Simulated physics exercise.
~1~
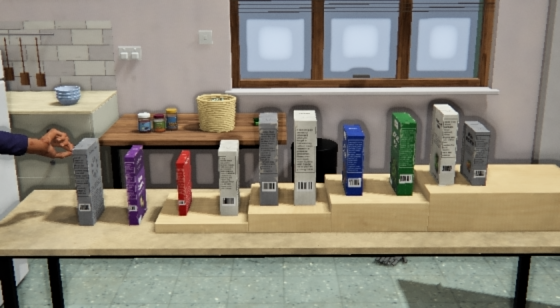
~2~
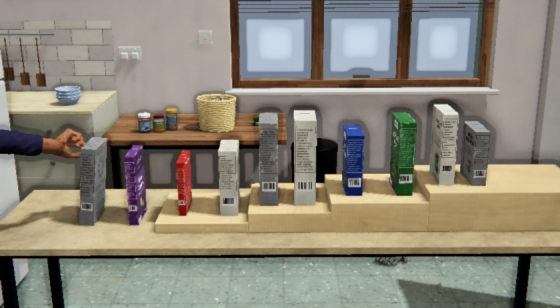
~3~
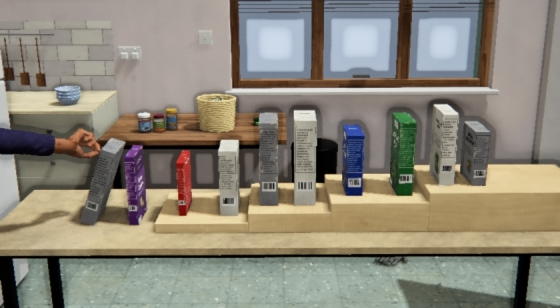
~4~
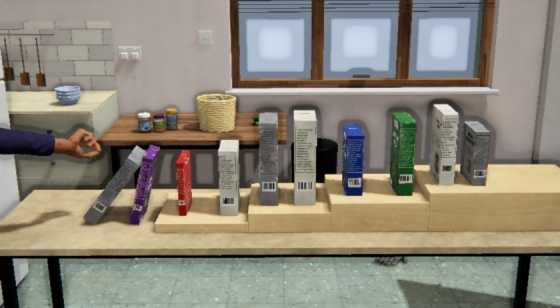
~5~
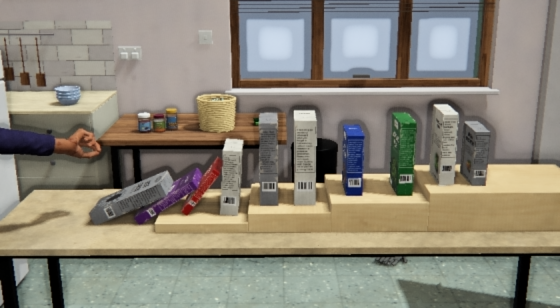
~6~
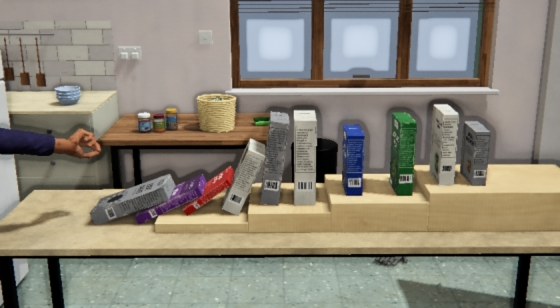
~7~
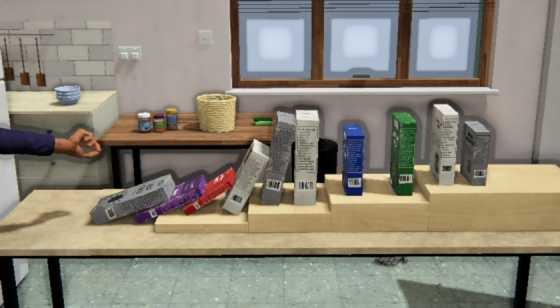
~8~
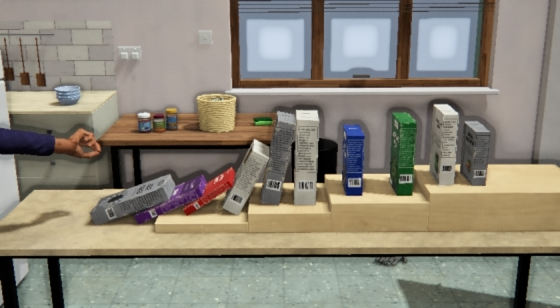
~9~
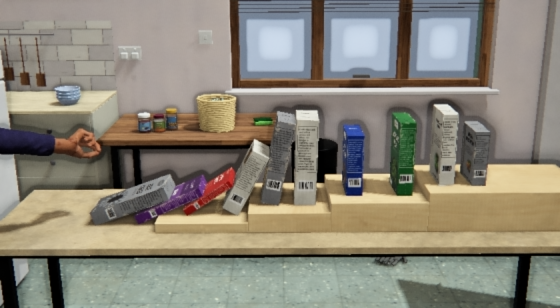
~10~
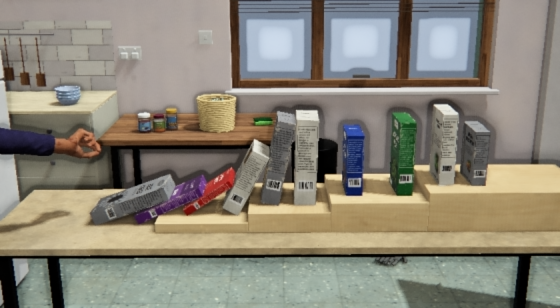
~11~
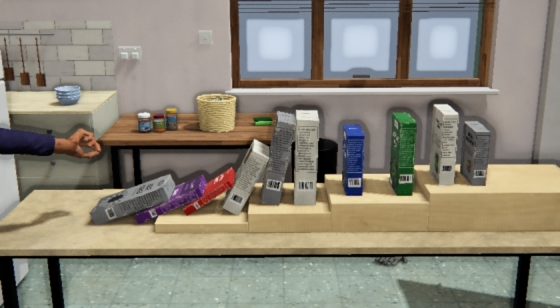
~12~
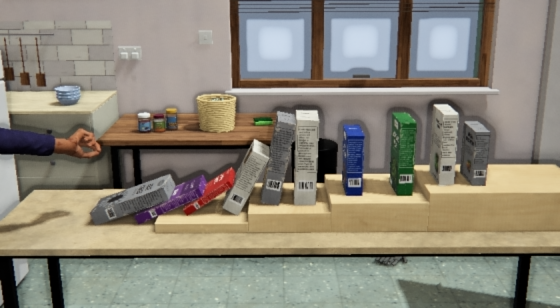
In a kitchen seen from the front by a still camera, a row of ten cereal boxes stands on a pale wooden table, rising to the right over low steps. A grey box is at the left, then purple, red and more grey and white ones, with blue and green farther right. A hand reaches in from the left and tips the first box rightward. It falls against the purple box, which knocks the red one into the pale box behind. That box leans on a tall grey one, which tilts slightly against its white neighbour and stops. The blue, green and last two boxes stay standing.
